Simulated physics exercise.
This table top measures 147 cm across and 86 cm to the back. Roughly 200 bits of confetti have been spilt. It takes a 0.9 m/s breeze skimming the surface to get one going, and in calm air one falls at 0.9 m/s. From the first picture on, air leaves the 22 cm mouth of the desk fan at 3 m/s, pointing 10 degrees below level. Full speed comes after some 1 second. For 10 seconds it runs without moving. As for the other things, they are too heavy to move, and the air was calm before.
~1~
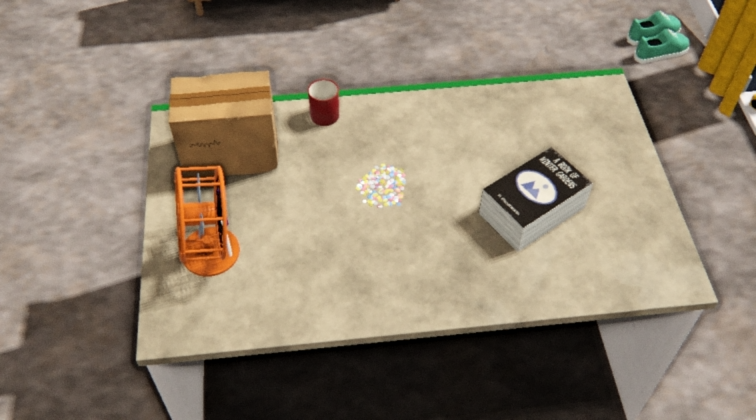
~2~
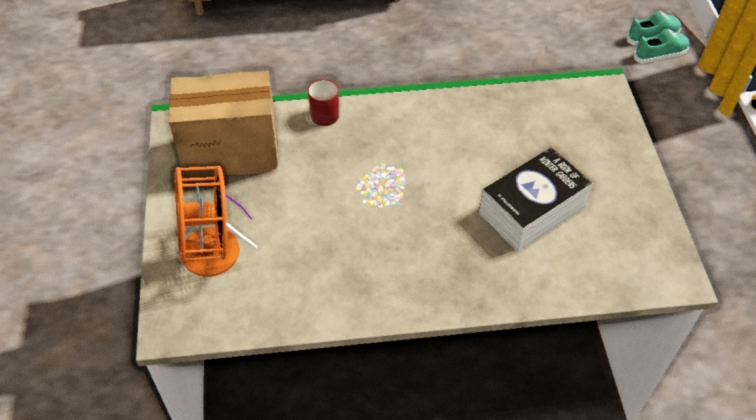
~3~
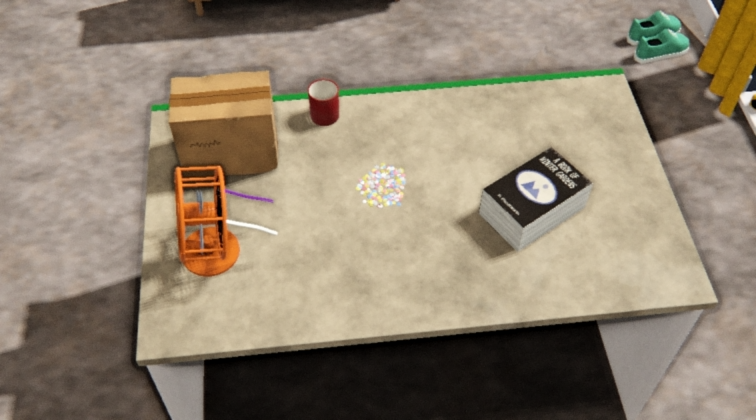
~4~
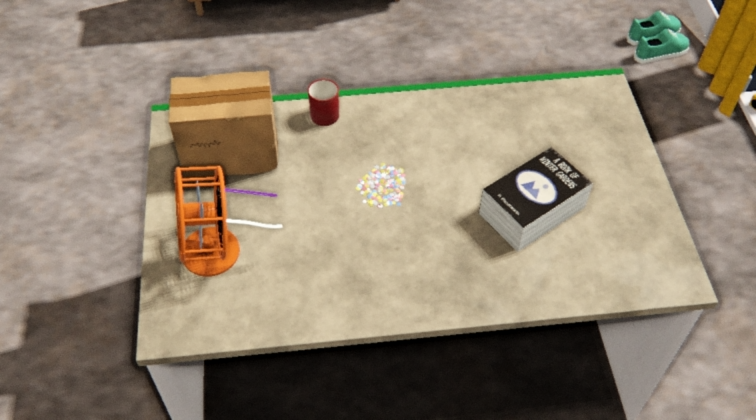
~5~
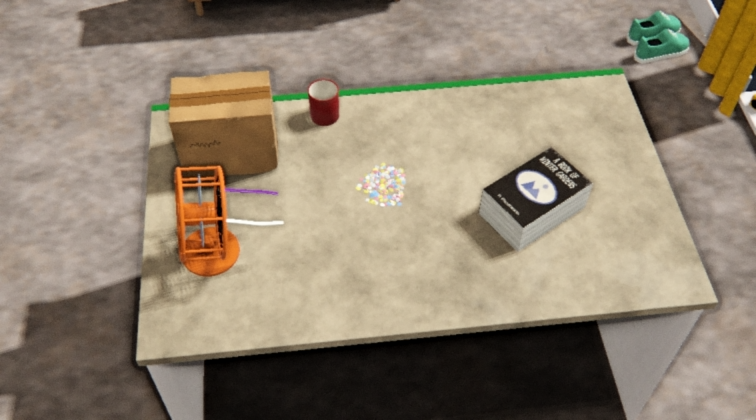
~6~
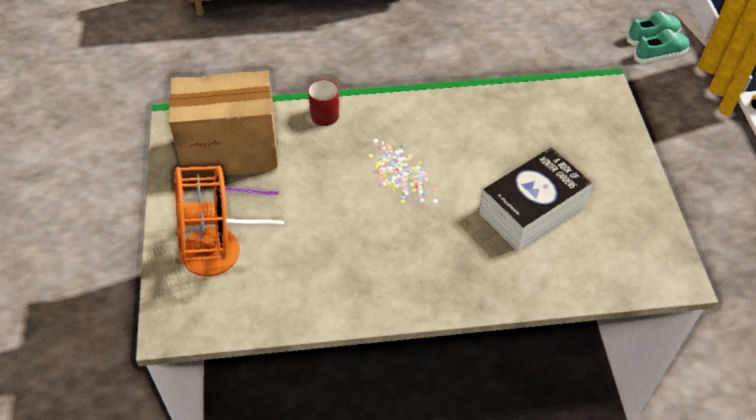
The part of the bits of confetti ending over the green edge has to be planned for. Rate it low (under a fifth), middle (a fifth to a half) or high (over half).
I rate it high.
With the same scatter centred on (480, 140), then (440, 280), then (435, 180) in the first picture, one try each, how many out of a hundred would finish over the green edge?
First try near 100 %, second near 0 %, third near 80 %.
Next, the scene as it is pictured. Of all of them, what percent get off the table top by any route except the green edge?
4 %.
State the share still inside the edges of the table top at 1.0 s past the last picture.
Reading: About 30 %.
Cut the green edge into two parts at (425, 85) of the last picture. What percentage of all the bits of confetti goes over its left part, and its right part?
Estimate: Left ~ 2 %; right ~ 90 %.
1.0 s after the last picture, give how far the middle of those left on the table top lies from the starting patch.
Roughly 45 cm.
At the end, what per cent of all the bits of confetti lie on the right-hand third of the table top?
I'd estimate around 0 per cent.
Then, 1.0 s after the last picture, 70 % are over the green edge; the middle of those still in play is near (451, 87); 64 % have settled or left.
Then, 2.2 s after the last picture, 79 % are over the green edge; the middle of those still in play is near (428, 88); 81 % have settled or left.
Then, 4.6 s after the last picture, 88 % are over the green edge; 92 % have settled or left.
Then, 9.1 s after the last picture, at the end, 92 % are over the green edge.
